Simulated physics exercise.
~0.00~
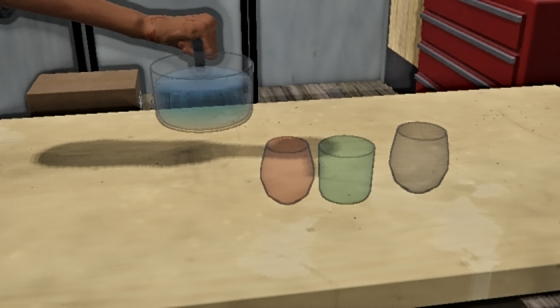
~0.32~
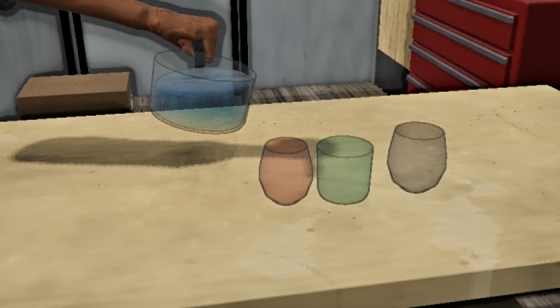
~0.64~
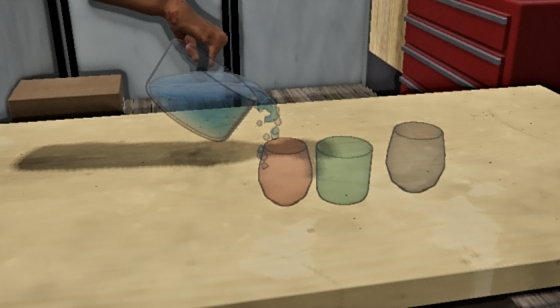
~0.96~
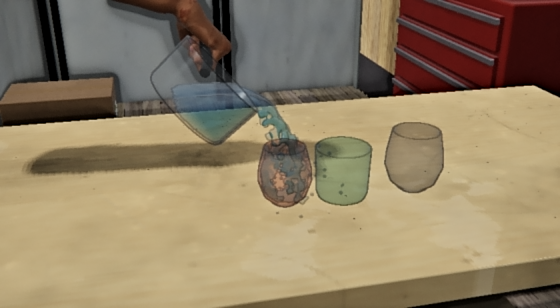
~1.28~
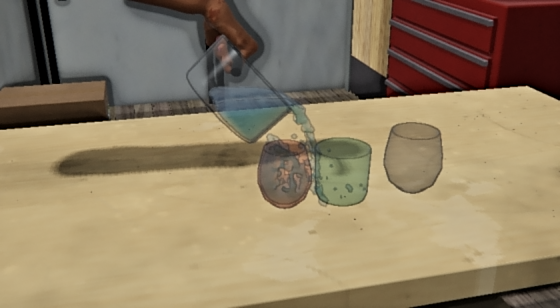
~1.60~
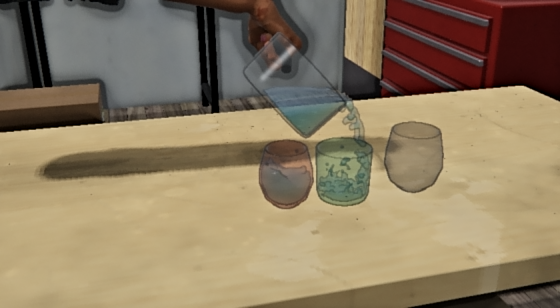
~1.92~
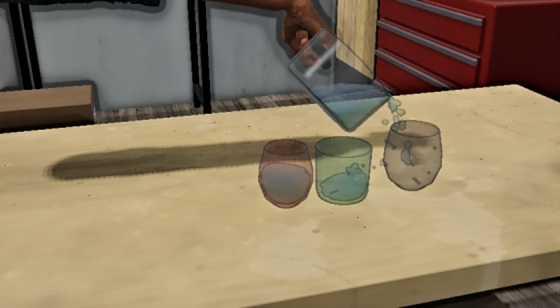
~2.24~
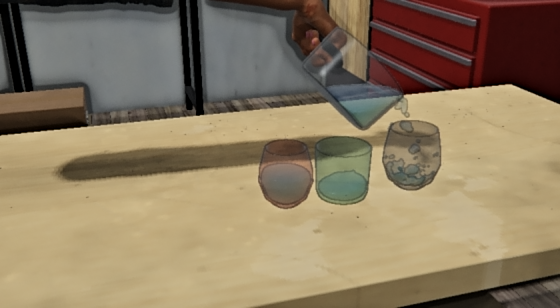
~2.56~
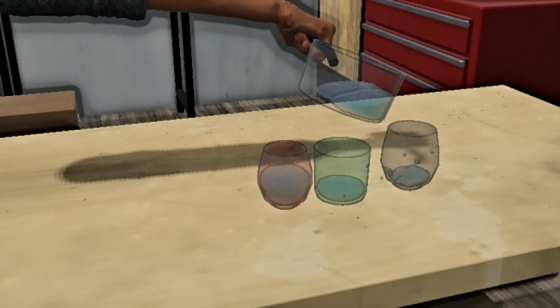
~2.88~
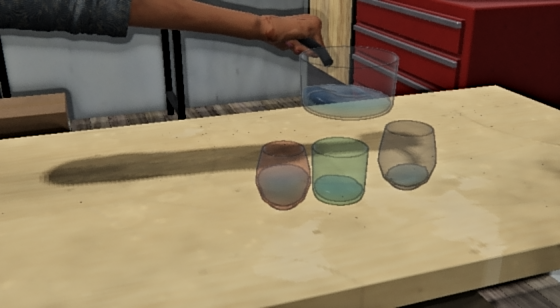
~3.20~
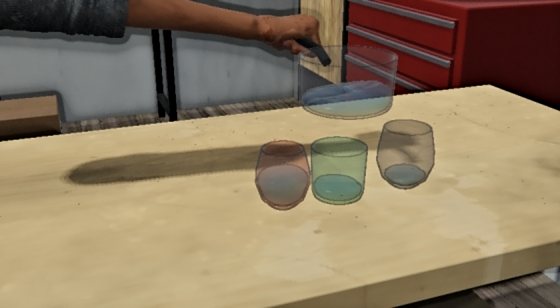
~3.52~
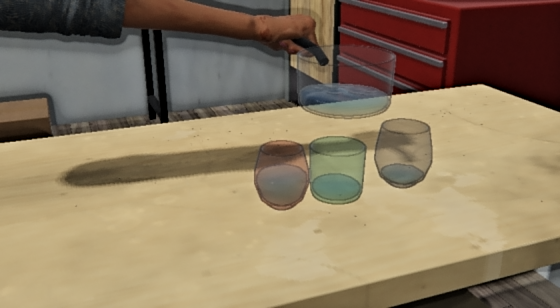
A clear small pot of blue water, held by a hand reaching in from the upper left, hovers above a pale wooden table, seen from slightly above. To its right stand three empty see-through vessels, a reddish round-bellied glass, a green mug and a greyish round-bellied glass, with a red drawer cabinet behind. The pot tips rightwards and pours into the reddish glass, then travels right, still tilted, filling part of the mug and then the greyish glass. The hand turns it upright again. At the end every vessel holds some water, and the pot, still partly filled, hangs level above them.
